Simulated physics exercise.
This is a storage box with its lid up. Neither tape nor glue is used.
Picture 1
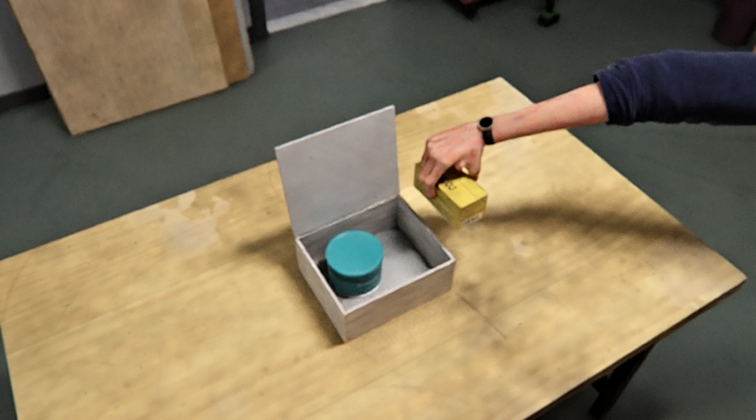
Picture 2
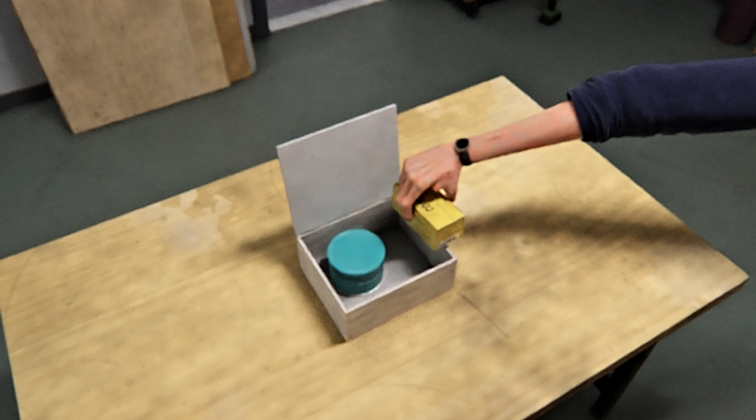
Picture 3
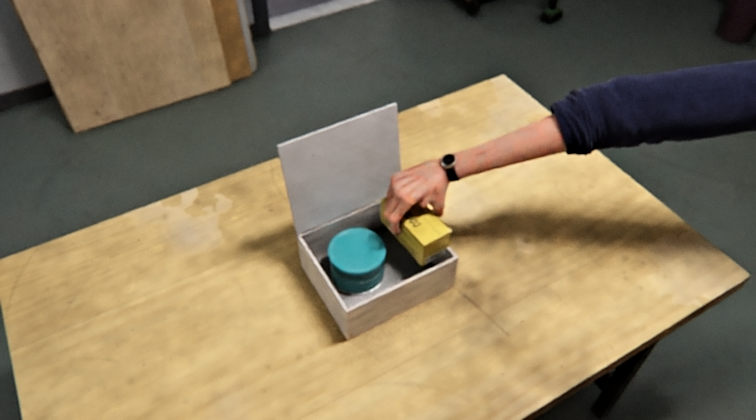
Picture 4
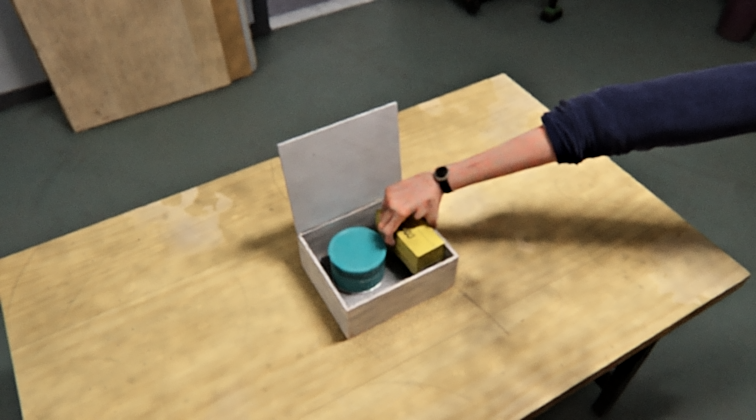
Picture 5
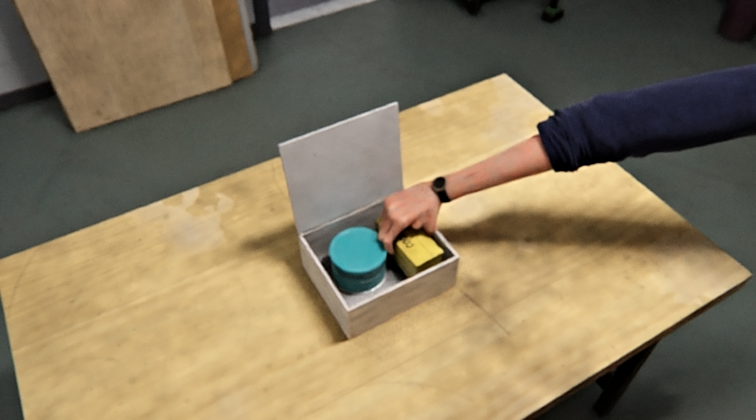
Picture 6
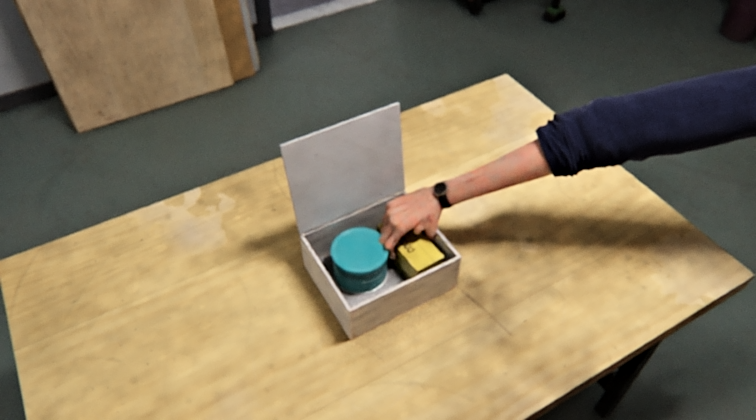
The footage shows a hand lowering a yellow carton into an open storage box on a wooden table, moving it left and down beside a turquoise tub until it sits inside, with the hand still at it.
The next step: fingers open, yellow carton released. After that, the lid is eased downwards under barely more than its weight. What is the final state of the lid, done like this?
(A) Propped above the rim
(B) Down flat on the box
Answer: B.
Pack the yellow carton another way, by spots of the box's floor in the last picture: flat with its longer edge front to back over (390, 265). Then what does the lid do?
In that case, no gap is left.
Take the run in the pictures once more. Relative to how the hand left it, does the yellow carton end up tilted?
Result: It remains as it was set.
Then, 1.40 s on from there, lid 72° above the rim.
Then, 2.00 s on from there, lid 32° above the rim.
In the end, lid shut; both unmoved. At the end, from the last picture's camera, yellow carton near (409, 250).
